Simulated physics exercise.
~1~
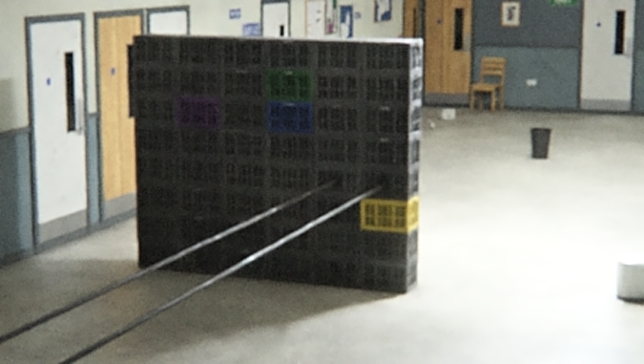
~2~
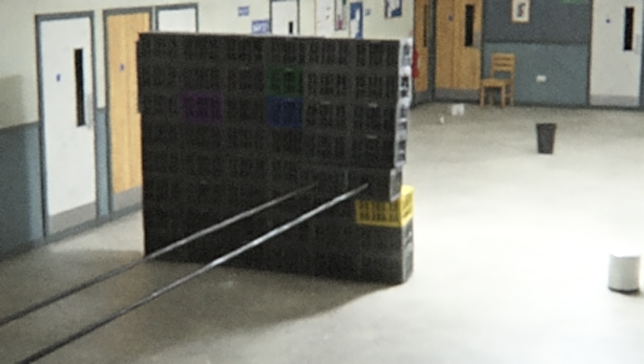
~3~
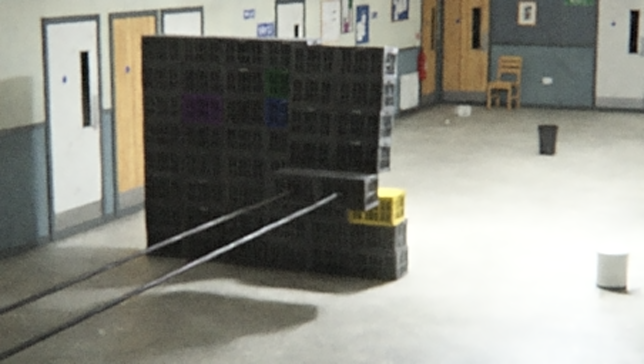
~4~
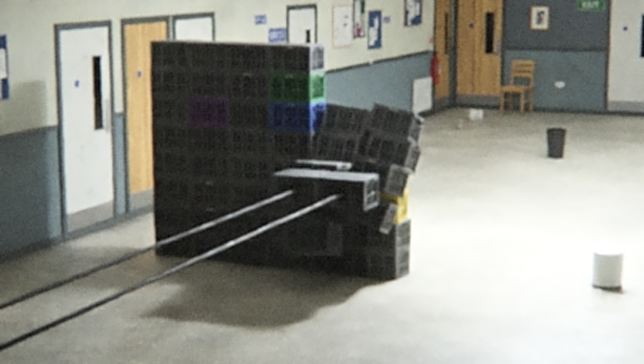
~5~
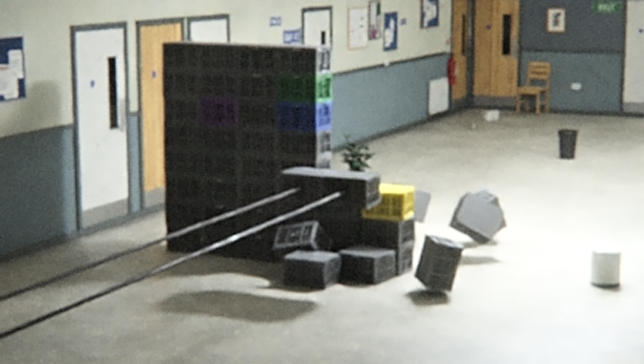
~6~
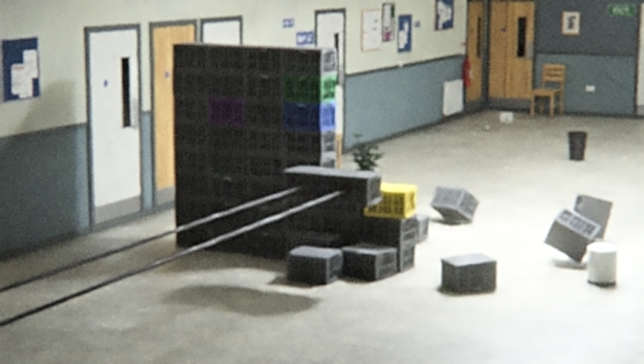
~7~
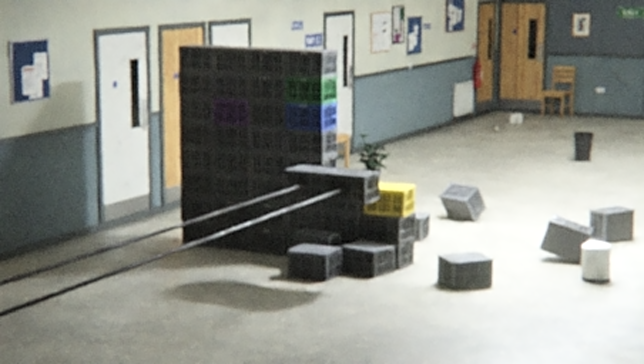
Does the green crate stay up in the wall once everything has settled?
Yes, the green crate stays up in the part of the wall that is left standing.
